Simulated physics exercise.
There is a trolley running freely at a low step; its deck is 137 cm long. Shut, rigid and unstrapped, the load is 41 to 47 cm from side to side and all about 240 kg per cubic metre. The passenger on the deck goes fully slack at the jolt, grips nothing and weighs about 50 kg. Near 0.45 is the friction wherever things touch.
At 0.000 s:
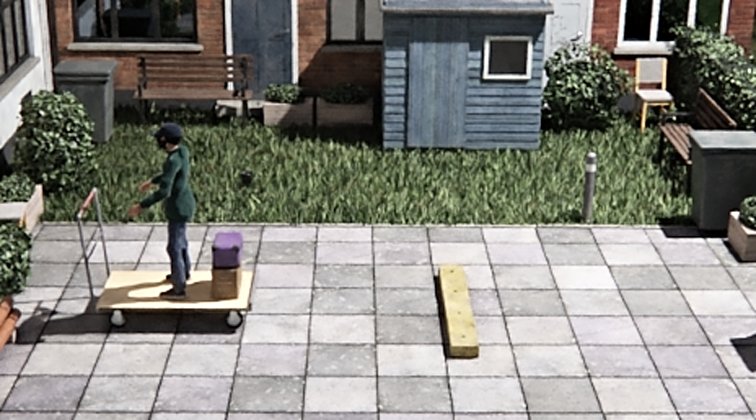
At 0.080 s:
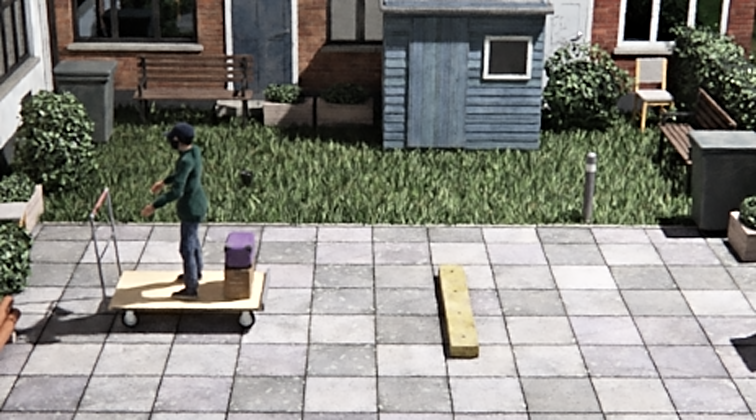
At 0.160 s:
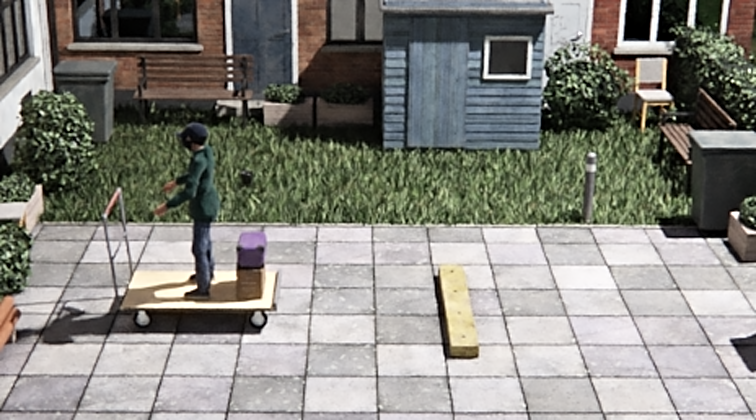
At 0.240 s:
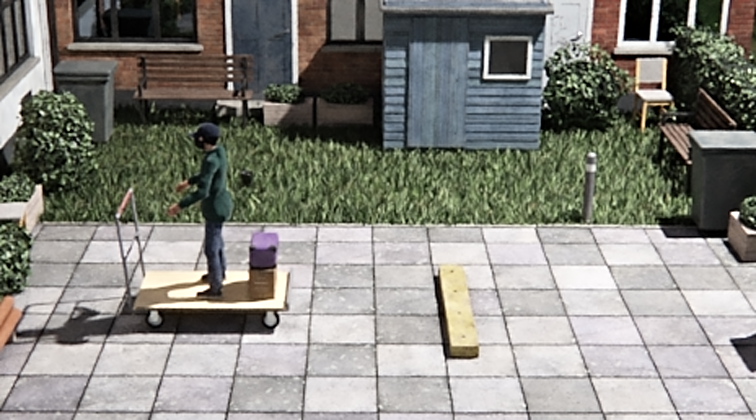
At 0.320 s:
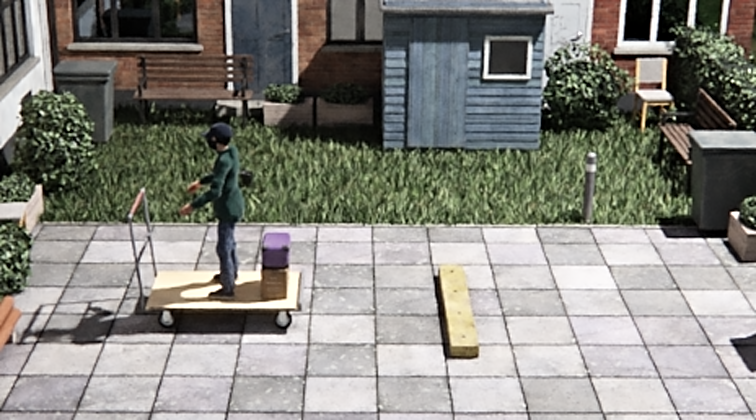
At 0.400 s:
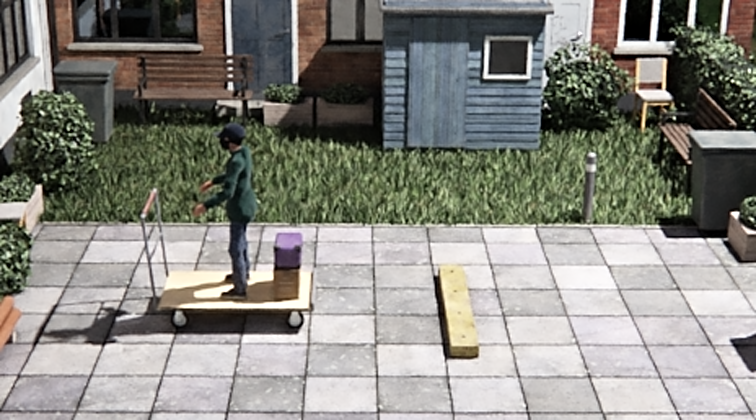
A flat trolley carrying a standing person in a green jacket and a purple case on a box rolled slowly to the right across the paving, while a yellow beam lay still ahead.
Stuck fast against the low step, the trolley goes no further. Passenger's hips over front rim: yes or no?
Yes, over the rim.
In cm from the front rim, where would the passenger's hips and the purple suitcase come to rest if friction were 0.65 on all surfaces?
The hips would end 60 cm past the front rim, and the purple item 90 cm past it.
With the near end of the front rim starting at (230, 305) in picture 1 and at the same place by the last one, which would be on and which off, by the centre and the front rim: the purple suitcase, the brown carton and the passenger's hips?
Going by centre and rim - purple: Comes away, brown: Stays put, hips: Comes away.
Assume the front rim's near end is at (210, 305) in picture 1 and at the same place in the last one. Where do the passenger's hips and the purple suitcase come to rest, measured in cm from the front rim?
In that case the hips would stop 70 cm past the front rim, and the purple item 90 cm past it.
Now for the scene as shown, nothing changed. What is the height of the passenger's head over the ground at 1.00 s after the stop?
Roughly 40 cm above the ground.
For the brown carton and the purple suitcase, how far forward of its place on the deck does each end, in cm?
Ahead by: Brown 70, purple 185 (cm).
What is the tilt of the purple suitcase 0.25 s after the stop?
I'd put the tilt near 10 degrees.
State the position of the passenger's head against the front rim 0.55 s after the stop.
At that moment it sits around 30 cm behind the rim.
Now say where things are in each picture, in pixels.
In the first picture, hips (180, 207), purple suitcase (228, 250), rim corner (251, 308); 184 cm short of the stop.
In the second picture, hips (192, 207), purple suitcase (240, 250), rim corner (263, 308); 173 cm short of the stop.
In the third picture, hips (204, 207), purple suitcase (252, 250), rim corner (275, 308); 162 cm short of the stop.
In the fourth picture, hips (217, 207), purple suitcase (264, 250), rim corner (288, 308); 151 cm short of the stop.
In the fifth picture, hips (229, 207), purple suitcase (276, 250), rim corner (300, 308); 140 cm short of the stop.
In the sixth picture, hips (241, 207), purple suitcase (288, 250), rim corner (312, 308); 129 cm short of the stop. Speed about 1.4 m/s.
Impact comes at 1.33 s.
After 1.88 s the passenger's hips are 16 cm past the rim, near (472, 257) in the last picture's view.
After 2.33 s the passenger's hips are 56 cm past the rim, near (515, 277) in the last picture's view.
When all is still (4.5 s), past the rim, brown carton, purple suitcase and the passenger's hips; nothing is left behind it.
